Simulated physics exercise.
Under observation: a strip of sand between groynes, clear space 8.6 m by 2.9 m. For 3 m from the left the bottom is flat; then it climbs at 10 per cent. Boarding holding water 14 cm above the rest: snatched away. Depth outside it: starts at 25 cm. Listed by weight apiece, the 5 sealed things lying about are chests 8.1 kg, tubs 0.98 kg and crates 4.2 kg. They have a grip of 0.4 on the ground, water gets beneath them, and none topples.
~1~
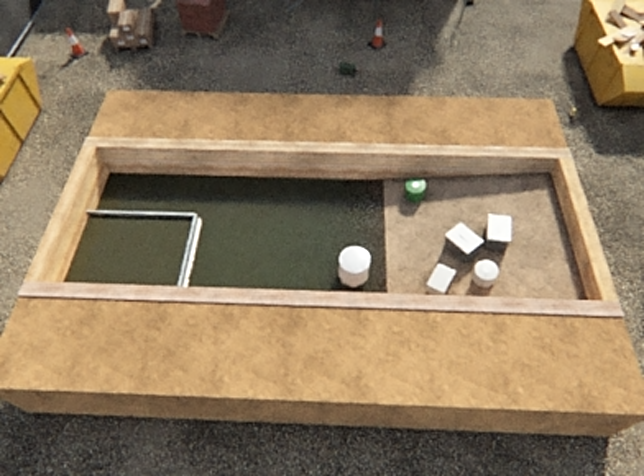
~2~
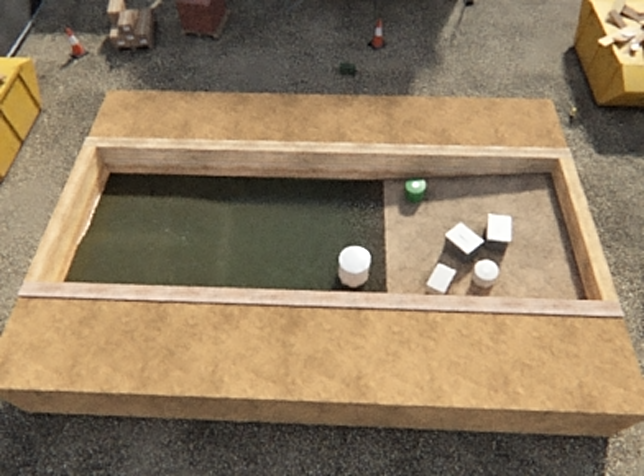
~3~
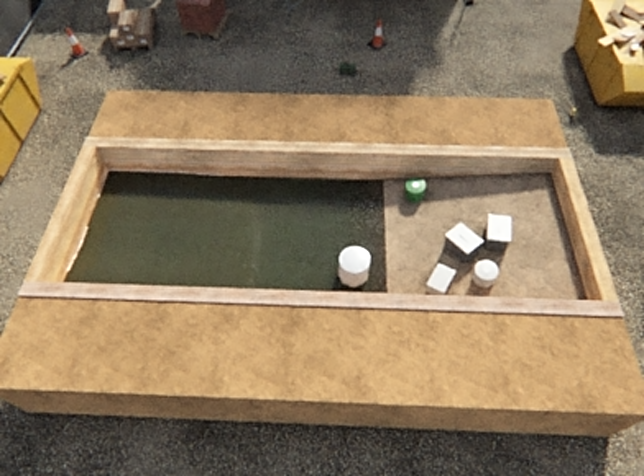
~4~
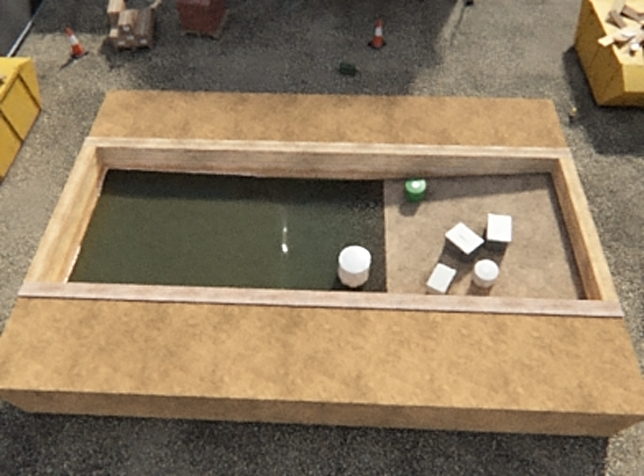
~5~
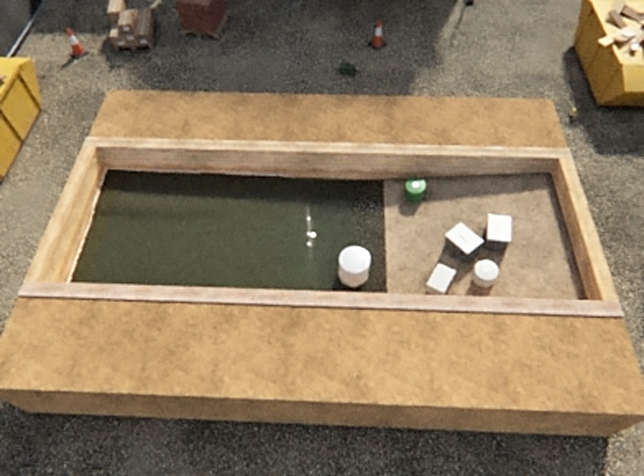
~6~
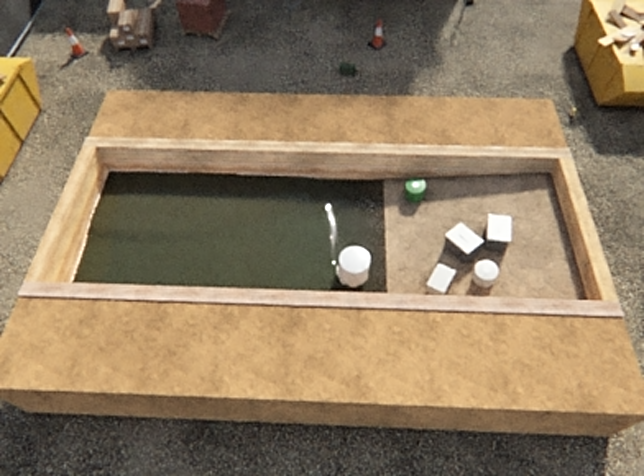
In a gravel yard with yellow skips and orange cones, a long timber-walled basin is seen from above by a still camera. Dark green water covers the left and middle, with a white tub near its right edge, while a green tub, another white tub and three pale crates sit on bare sand at right. The pale boarding at left vanishes, then a thin white ripple travels rightward to the nearer white tub, and no tub or crate moves.
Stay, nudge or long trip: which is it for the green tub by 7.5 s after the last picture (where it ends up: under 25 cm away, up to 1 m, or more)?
It ventures a long distance.
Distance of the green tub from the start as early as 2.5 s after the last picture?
Roughly 50 centimetres by that point.
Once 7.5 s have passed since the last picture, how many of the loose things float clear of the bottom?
I get 1.
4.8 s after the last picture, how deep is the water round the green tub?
Depth: About 2 cm.
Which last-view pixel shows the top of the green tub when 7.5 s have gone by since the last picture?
By that time it sits near (333, 197).
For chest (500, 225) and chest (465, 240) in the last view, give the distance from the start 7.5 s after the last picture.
First 0 cm, then 0 cm.
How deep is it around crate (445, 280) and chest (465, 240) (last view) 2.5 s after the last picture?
First roughly 1 cm, second roughly 0 cm.
Then, 0.6 s after the last picture the green tub is near (417, 185), 0.0 m from its start, aground; 0 afloat.
Then, 2.5 s after the last picture the green tub is near (446, 184), 0.5 m from its start, afloat; 1 afloat.
Then, 4.8 s after the last picture the green tub is near (403, 198), 0.4 m from its start, afloat; 1 afloat.
Then, 7.5 s after the last picture the green tub is near (333, 197), 1.6 m from its start, afloat; 1 afloat.
